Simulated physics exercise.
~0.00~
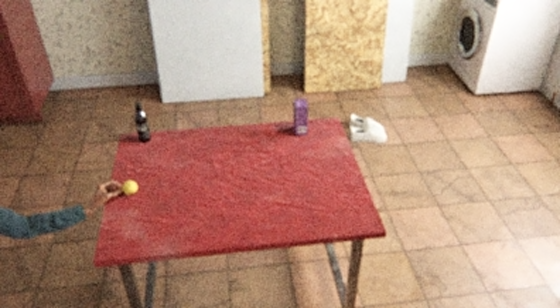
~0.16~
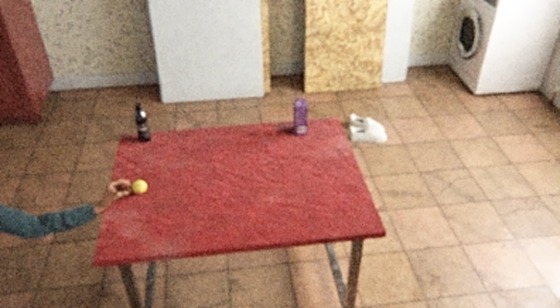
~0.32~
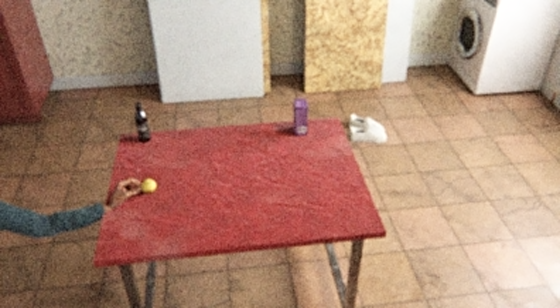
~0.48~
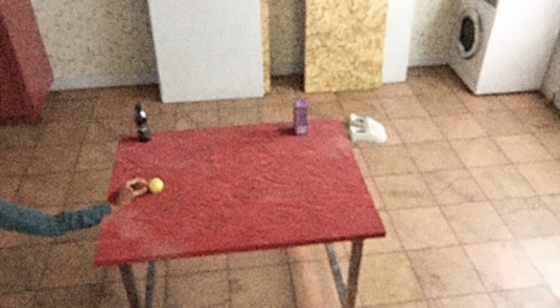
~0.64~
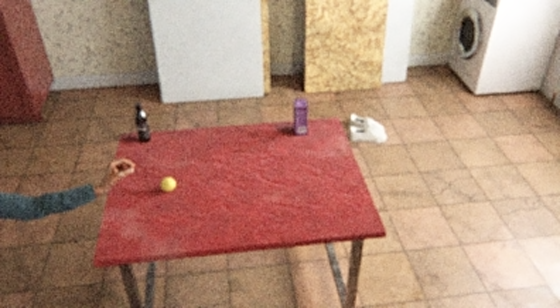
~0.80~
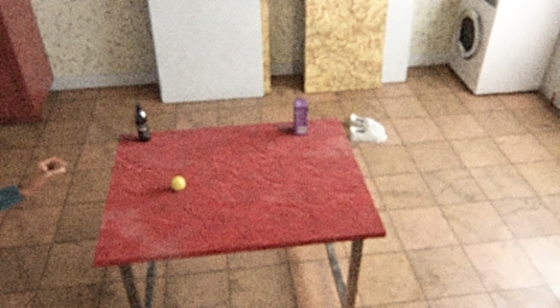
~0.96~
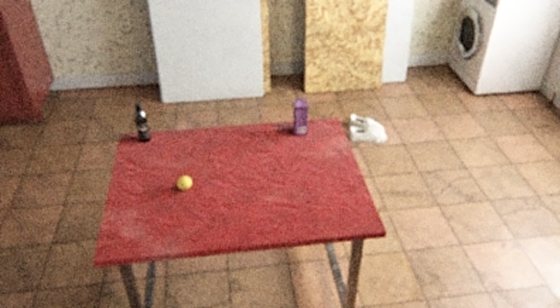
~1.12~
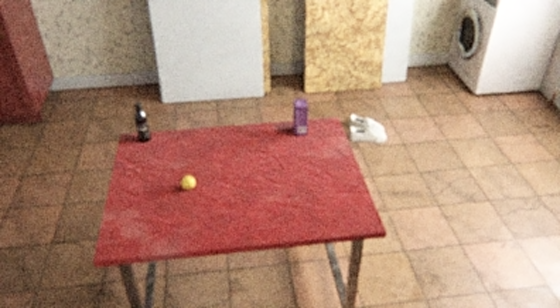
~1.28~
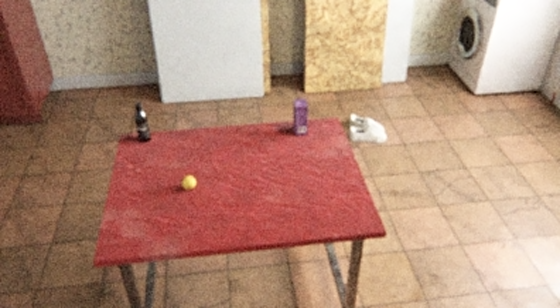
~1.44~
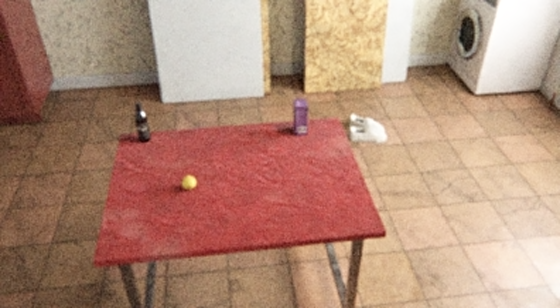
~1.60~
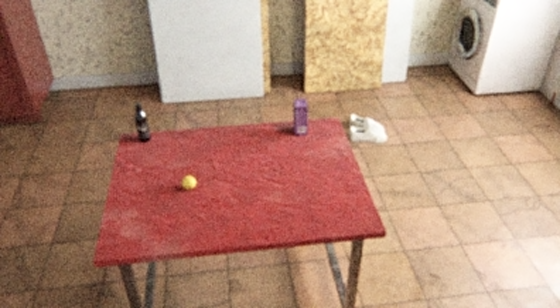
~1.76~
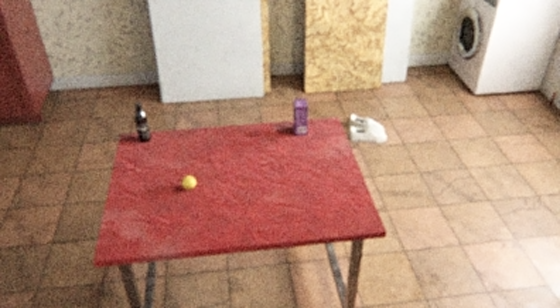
The footage shows a hand pushing a yellow lemon a short way to the right across a red table, past a black bottle and a purple carton that stay still. The hand lets go and withdraws to the left, and the lemon moves slightly farther before resting on the table.
